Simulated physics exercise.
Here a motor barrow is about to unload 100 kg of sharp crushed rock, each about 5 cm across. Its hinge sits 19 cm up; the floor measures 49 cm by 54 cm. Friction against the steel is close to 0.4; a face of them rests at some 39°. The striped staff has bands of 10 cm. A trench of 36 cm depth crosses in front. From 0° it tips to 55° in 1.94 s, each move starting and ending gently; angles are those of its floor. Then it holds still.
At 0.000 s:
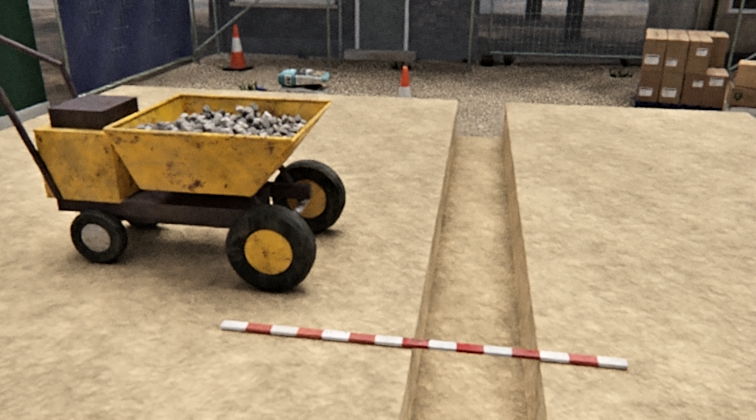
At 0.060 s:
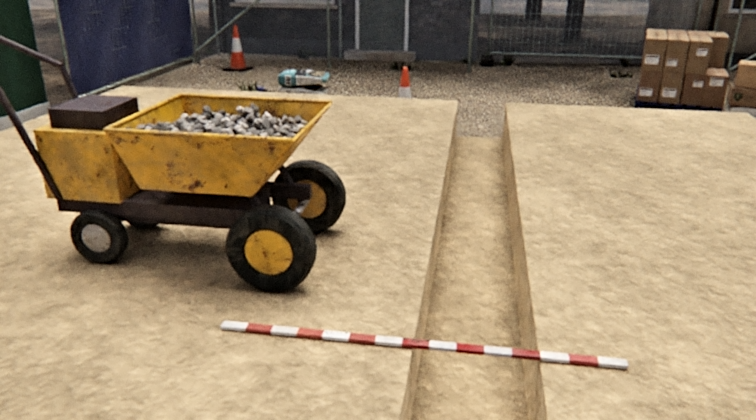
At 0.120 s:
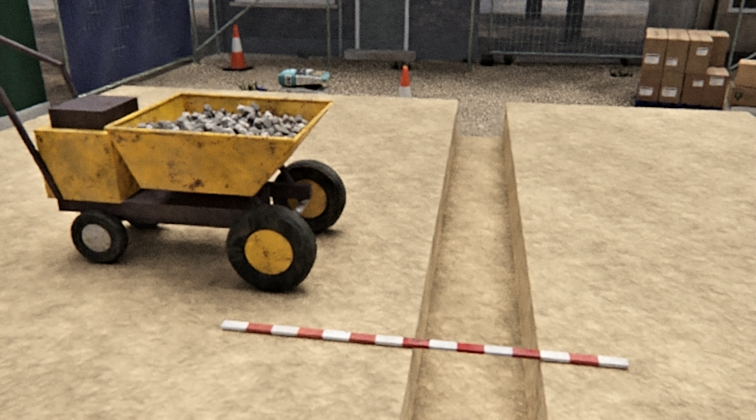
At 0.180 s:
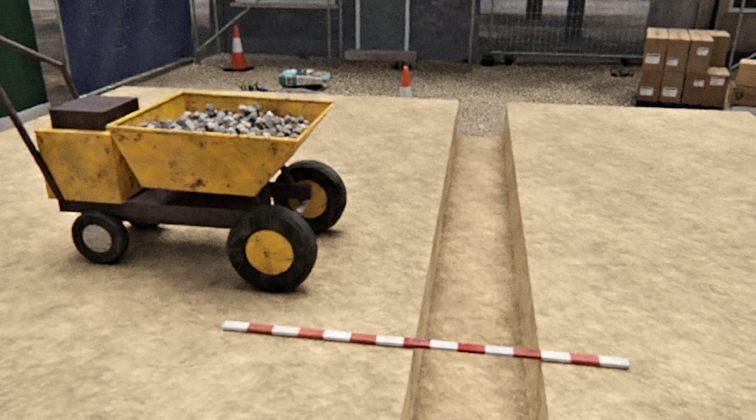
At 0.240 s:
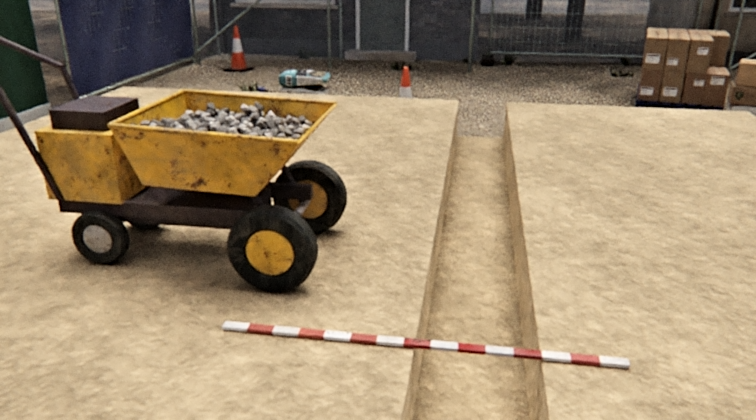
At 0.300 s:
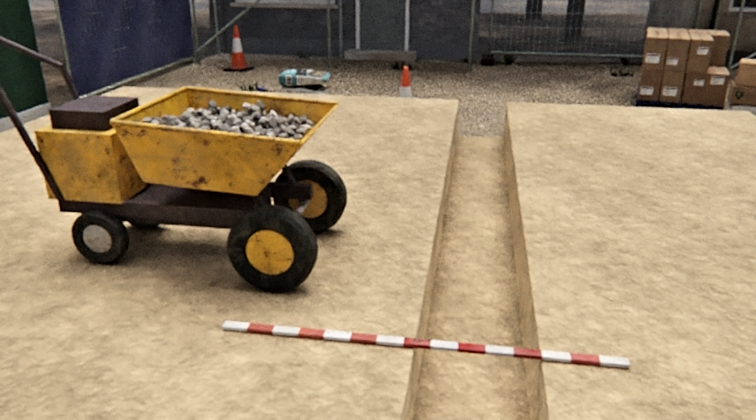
A yellow motor barrow loaded with grey crushed rock stands still while its skip tilts very slightly.
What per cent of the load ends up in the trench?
About 3 per cent.
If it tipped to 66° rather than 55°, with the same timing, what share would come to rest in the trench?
It would be near 50 per cent.
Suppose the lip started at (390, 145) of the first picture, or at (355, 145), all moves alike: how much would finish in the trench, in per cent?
Near 10 per cent from the first place, 5 from the second.
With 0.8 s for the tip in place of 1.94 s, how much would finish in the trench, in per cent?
In that case some 20 per cent.
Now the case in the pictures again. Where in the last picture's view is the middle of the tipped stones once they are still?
Their middle is at about (421, 263).
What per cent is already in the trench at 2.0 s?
About 0 per cent by then.
After 1.5 s the floor is at 47°; 100 % in the skip; the foremost stones are at (360, 172).
After 2.0 s the floor is at 55°; 98 % in the skip, 2 % short of the trench; the foremost stones are at (415, 251).
After 2.4 s the floor is at 55°; 96 % in the skip, 3 % short of the trench, 1 % in the trench; the foremost stones are at (456, 308).
After 4.3 s the floor is at 55°; 93 % in the skip, 4 % short of the trench, 3 % in the trench; the foremost stones are at (505, 331).
